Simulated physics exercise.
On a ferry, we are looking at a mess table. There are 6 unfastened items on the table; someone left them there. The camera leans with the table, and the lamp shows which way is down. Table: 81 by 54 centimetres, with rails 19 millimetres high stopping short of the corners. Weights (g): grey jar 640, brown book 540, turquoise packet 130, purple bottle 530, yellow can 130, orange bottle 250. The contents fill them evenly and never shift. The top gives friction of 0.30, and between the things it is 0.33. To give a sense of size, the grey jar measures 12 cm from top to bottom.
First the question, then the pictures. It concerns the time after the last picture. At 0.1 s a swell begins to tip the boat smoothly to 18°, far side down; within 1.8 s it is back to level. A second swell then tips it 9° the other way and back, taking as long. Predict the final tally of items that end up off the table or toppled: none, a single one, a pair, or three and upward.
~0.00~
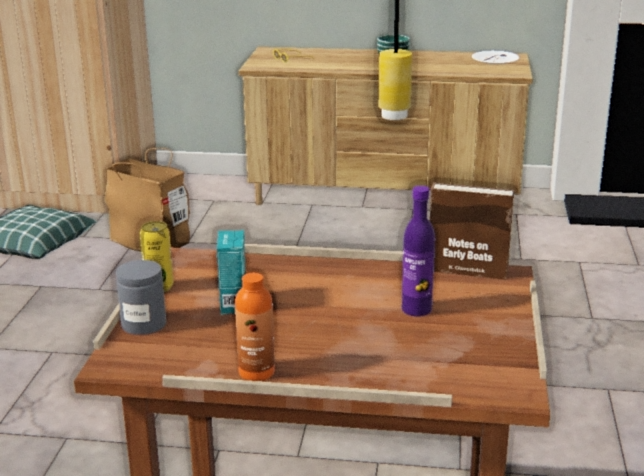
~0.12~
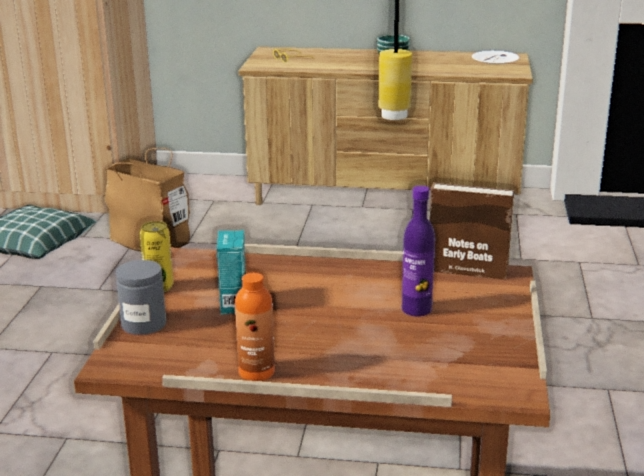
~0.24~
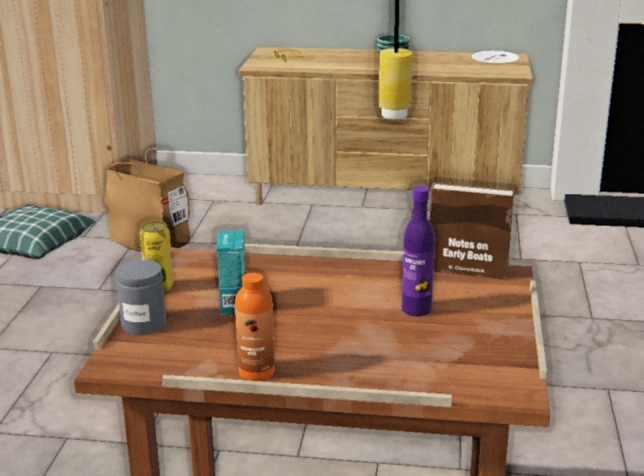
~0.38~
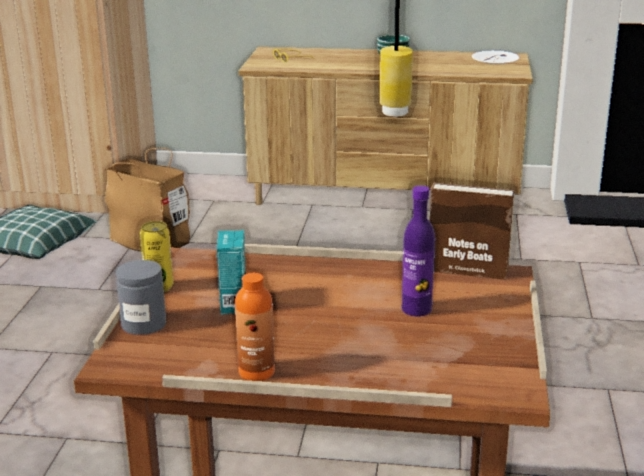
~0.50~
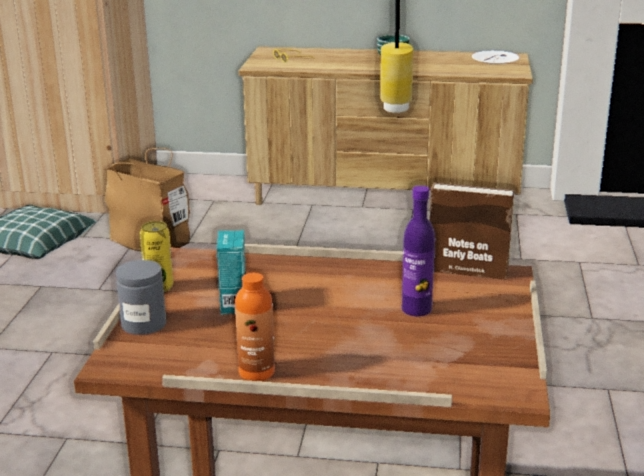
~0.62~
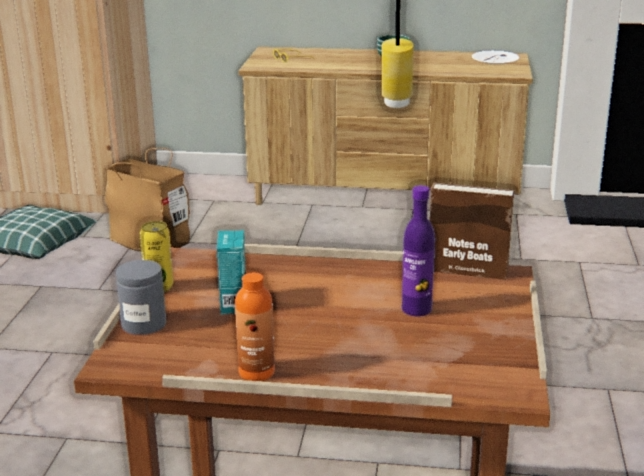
The tally is a pair.
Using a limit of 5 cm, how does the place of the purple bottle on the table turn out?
Purple bottle: Moved.
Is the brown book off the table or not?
When everything stops, the brown book is out of bounds.
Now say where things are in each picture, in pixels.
Boat level; grey jar (141, 297); brown book (470, 231), in the first picture.
Boat level; yellow can (157, 258); orange bottle (255, 326), in the second picture.
Heel 1°, far side down; turquoise packet (232, 272); purple bottle (419, 251), in the third picture.
Heel 4°, far side down; yellow can (157, 258); orange bottle (255, 326), in the fourth picture.
Heel 7°, far side down; turquoise packet (232, 272); purple bottle (419, 251), in the fifth picture.
Heel 11°, far side down; grey jar (141, 297); brown book (470, 231), in the sixth picture.
Around 1.22 s, heel 15°, far side down; brown book now off the table; purple bottle tipped 45° against what carries it; turquoise packet shifted 2 cm.
Around 1.32 s, heel 13°, far side down; purple bottle on its side; turquoise packet shifted 2 cm.
Finally (4.2 s), off the table, brown book; on their side or leaning hard on the table, purple bottle; the other 4 still in place (within 5 cm). In the last view, grey jar near (143, 294), brown book near (457, 397).
